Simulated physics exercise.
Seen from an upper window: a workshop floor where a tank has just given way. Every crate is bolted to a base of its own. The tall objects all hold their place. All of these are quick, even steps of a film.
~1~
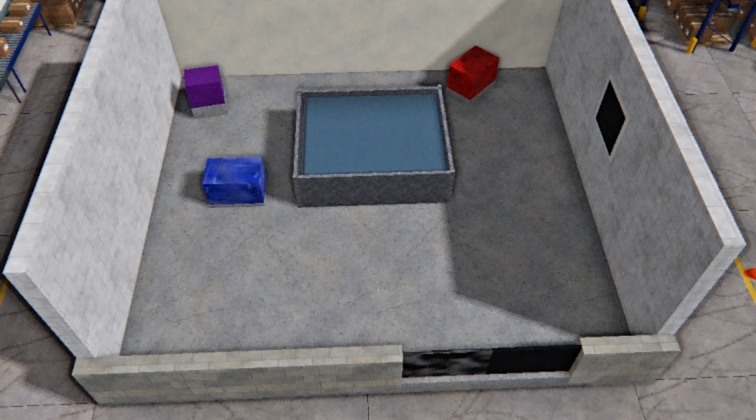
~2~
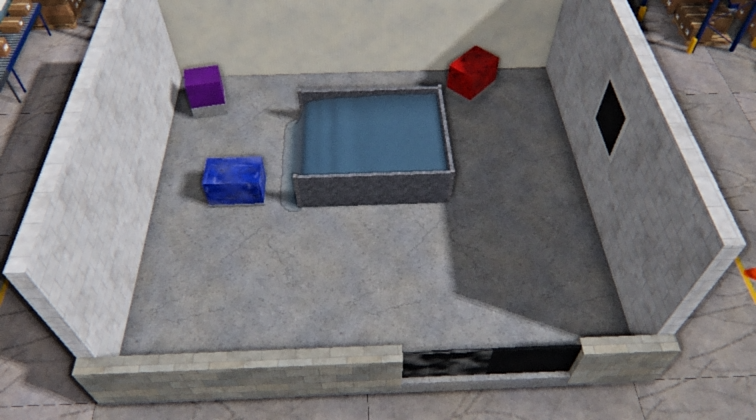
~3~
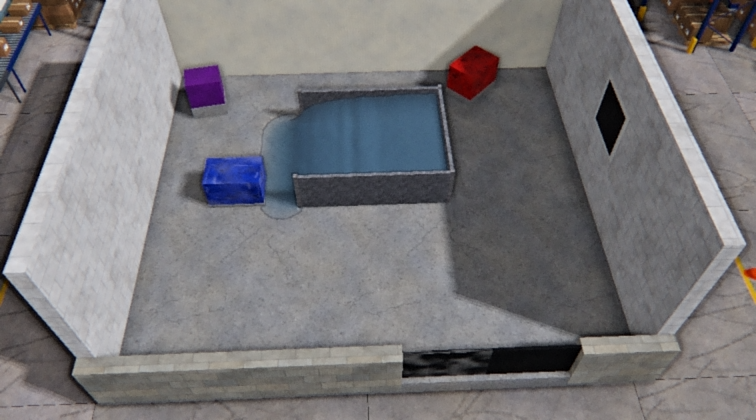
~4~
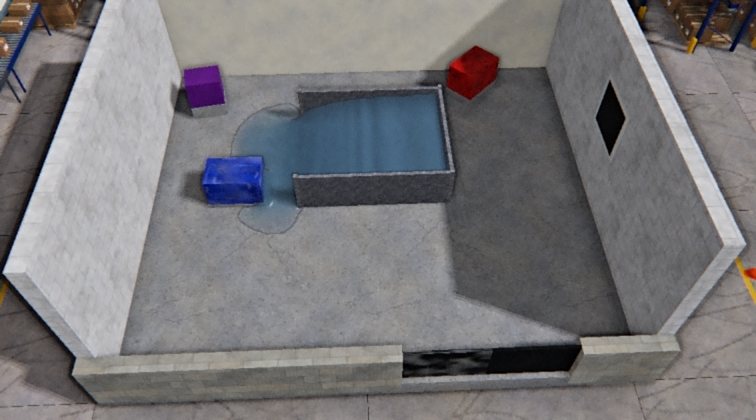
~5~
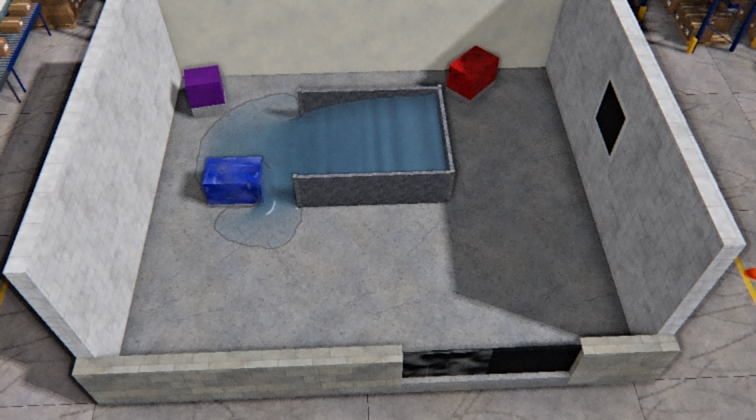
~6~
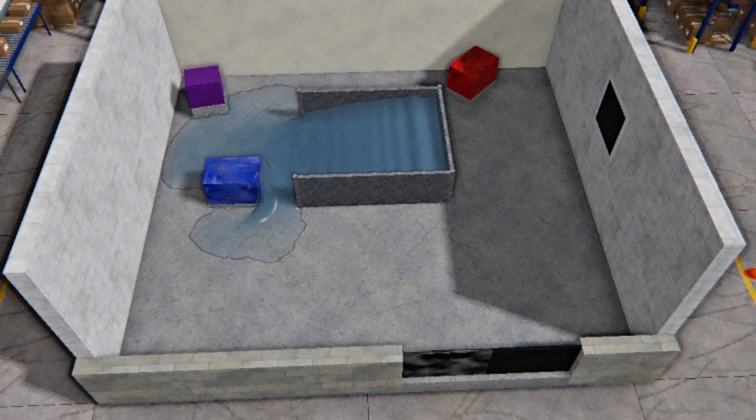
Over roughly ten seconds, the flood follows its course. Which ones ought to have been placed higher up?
In the end the blue crate doesn't remain clear of the water all along; the purple crate doesn't remain clear of the water all along; the red crate doesn't remain clear of the water all along.
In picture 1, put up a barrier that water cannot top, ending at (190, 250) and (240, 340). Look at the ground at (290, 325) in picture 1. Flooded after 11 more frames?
At that place: Flooded.
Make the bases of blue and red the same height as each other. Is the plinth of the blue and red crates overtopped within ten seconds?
Blue is reached, red is reached.
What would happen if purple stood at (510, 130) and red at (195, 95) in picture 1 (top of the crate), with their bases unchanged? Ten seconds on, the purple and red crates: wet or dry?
First the purple crate: It keeps clear; then the red crate: It is dampened.
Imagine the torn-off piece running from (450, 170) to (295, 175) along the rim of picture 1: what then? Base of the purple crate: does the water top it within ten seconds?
Looking at it, the purple crate is left untouched.
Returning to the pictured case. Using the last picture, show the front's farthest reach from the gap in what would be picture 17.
The wet point farthest out is around (115, 379).
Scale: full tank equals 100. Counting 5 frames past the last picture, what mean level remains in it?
About 58 %.
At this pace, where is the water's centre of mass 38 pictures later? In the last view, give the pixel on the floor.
The water's centre sits above (313, 188).
A moment on, water covers 30 % of the floor; the blue crate water round its plinth, the purple crate water round its plinth, the red crate not reached.
Next, water covers 40 % of the floor; the blue crate water round its plinth, the purple crate water round its plinth, the red crate not reached.
Then, water covers 50 % of the floor; the blue crate water round its plinth, the purple crate water round its plinth, the red crate not reached.
Later, water covers 90 % of the floor; the blue crate water round its plinth, the purple crate water round its plinth, the red crate water round its plinth.
In the end, water covers 100 % of the floor; the blue crate was topped, the purple crate was topped, the red crate was topped.
